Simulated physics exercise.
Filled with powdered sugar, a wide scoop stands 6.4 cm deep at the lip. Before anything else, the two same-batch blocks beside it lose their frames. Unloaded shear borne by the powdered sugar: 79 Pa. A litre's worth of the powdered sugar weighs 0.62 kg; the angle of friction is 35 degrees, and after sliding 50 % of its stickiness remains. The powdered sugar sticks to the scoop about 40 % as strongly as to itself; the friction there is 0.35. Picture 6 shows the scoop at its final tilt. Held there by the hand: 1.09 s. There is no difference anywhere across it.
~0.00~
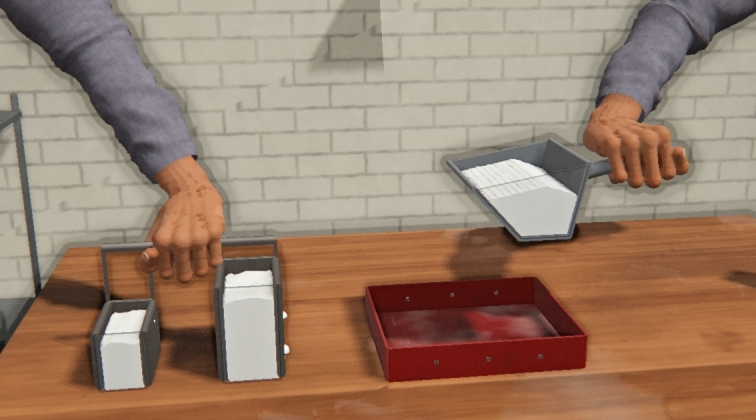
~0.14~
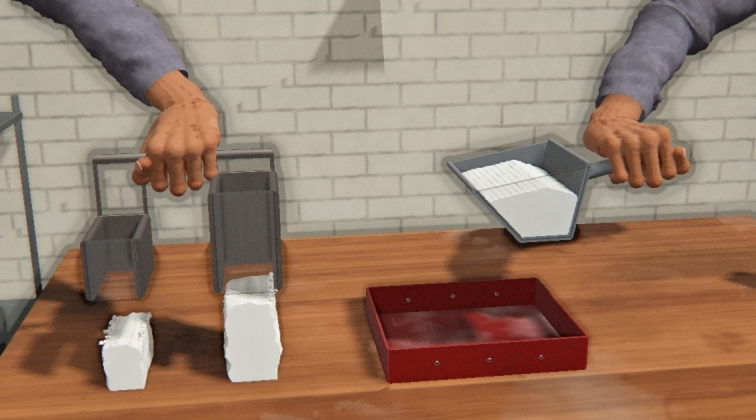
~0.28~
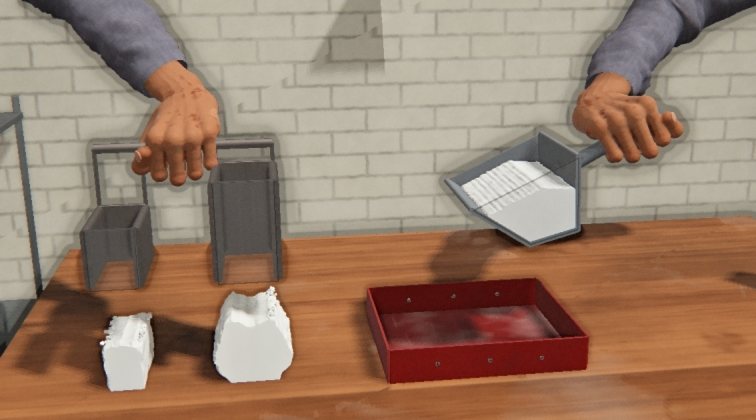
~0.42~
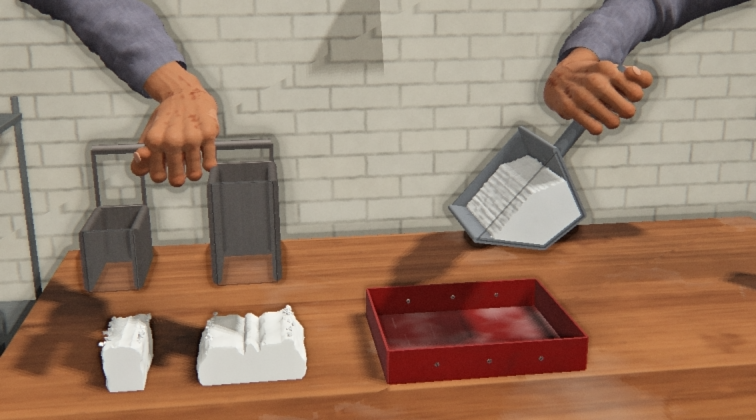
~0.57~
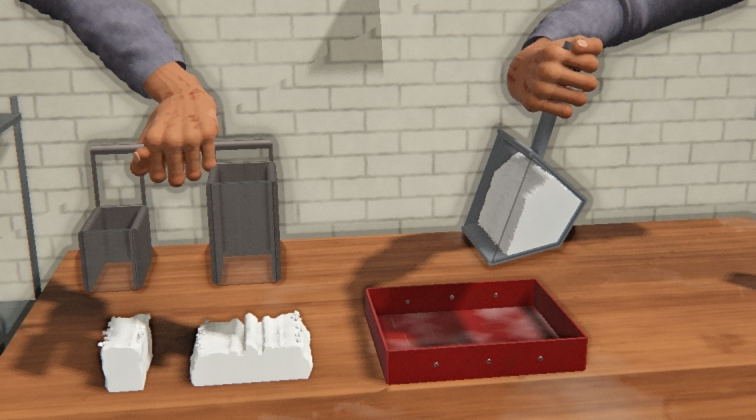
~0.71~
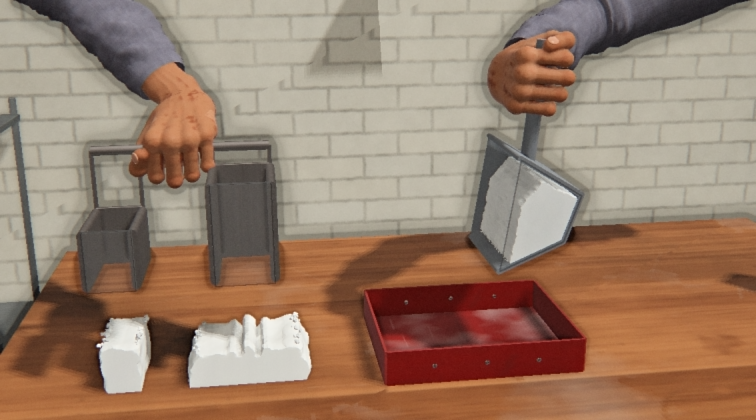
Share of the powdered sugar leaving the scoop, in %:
65 %.
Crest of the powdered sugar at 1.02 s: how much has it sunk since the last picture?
Around 3.0 centimetres, give or take.
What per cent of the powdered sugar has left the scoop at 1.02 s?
12 %.
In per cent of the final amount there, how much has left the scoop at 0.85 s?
About 0 %.
After 0.85 s, the scoop is at 71 degrees and 0 % has left it.
After 1.02 s, the scoop is at 71 degrees and 11 % has left it.
After 1.19 s, the scoop is at 71 degrees and 54 % has left it.
After 1.36 s, the scoop is at 71 degrees and 59 % has left it.
After 1.74 s, the scoop is at 71 degrees and 65 % has left it.
